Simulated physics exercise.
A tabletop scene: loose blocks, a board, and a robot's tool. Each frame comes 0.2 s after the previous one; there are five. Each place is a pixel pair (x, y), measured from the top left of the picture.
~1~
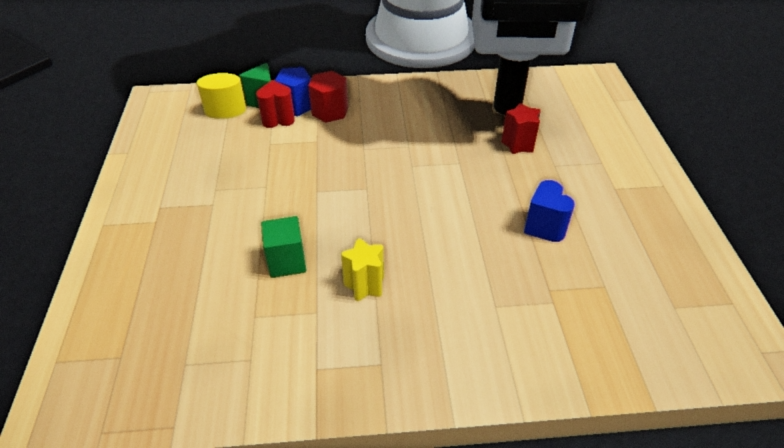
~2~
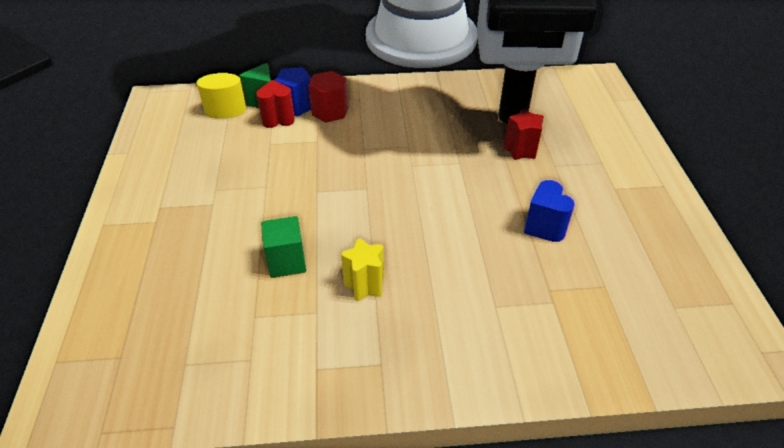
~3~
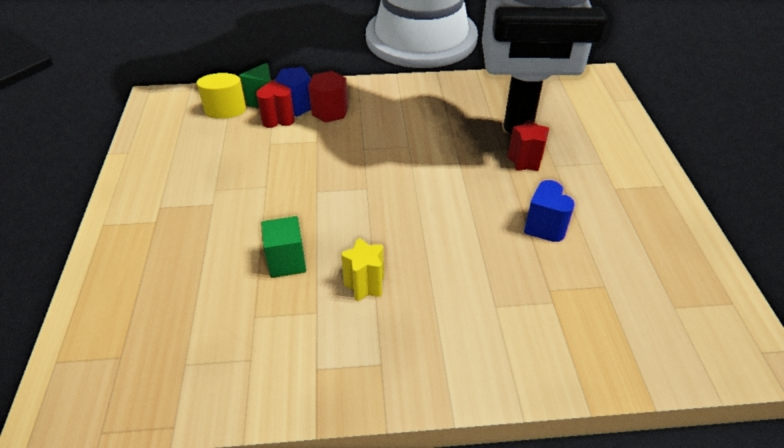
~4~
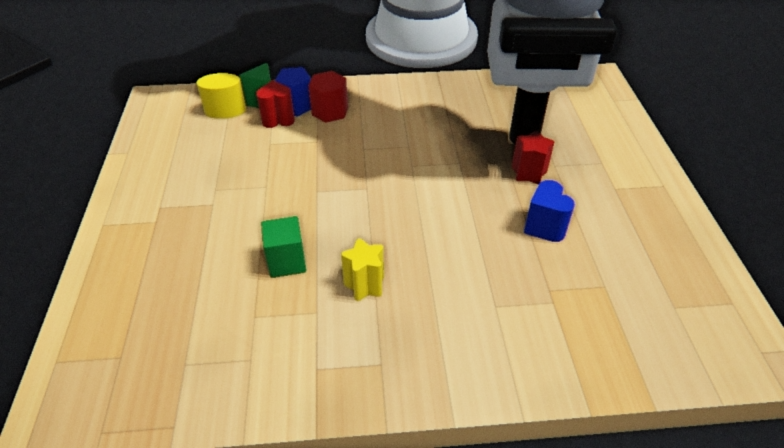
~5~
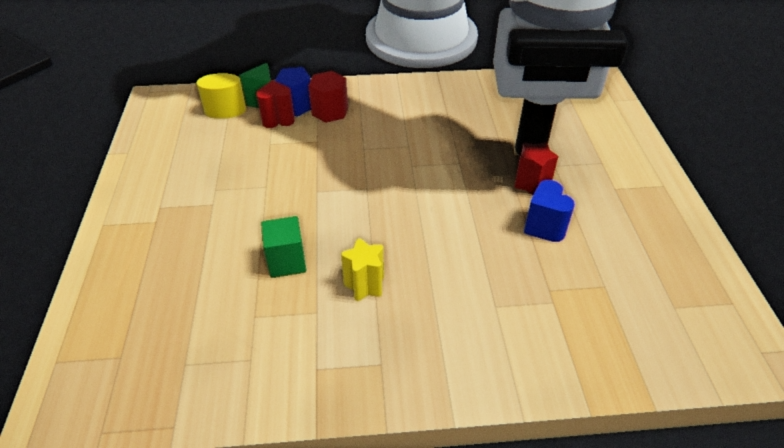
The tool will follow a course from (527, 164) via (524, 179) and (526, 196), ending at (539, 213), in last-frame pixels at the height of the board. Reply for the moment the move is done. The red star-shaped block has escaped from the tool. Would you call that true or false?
False.
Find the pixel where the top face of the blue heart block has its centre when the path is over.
It is at (569, 230).
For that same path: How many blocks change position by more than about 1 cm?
That push would leave two blocks displaced by more than about 1 cm.
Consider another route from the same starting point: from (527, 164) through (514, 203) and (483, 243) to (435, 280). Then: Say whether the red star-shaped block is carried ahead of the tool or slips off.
My answer is that the red star-shaped block has slipped off.
What follows on the original path. Halfway along, tool at (526, 175); red star-shaped block at (538, 177); blue heart block at (557, 206).
At the end, tool at (542, 200); red star-shaped block at (545, 204), turned 15° clockwise; blue heart block at (569, 230), turned 45° anticlockwise.
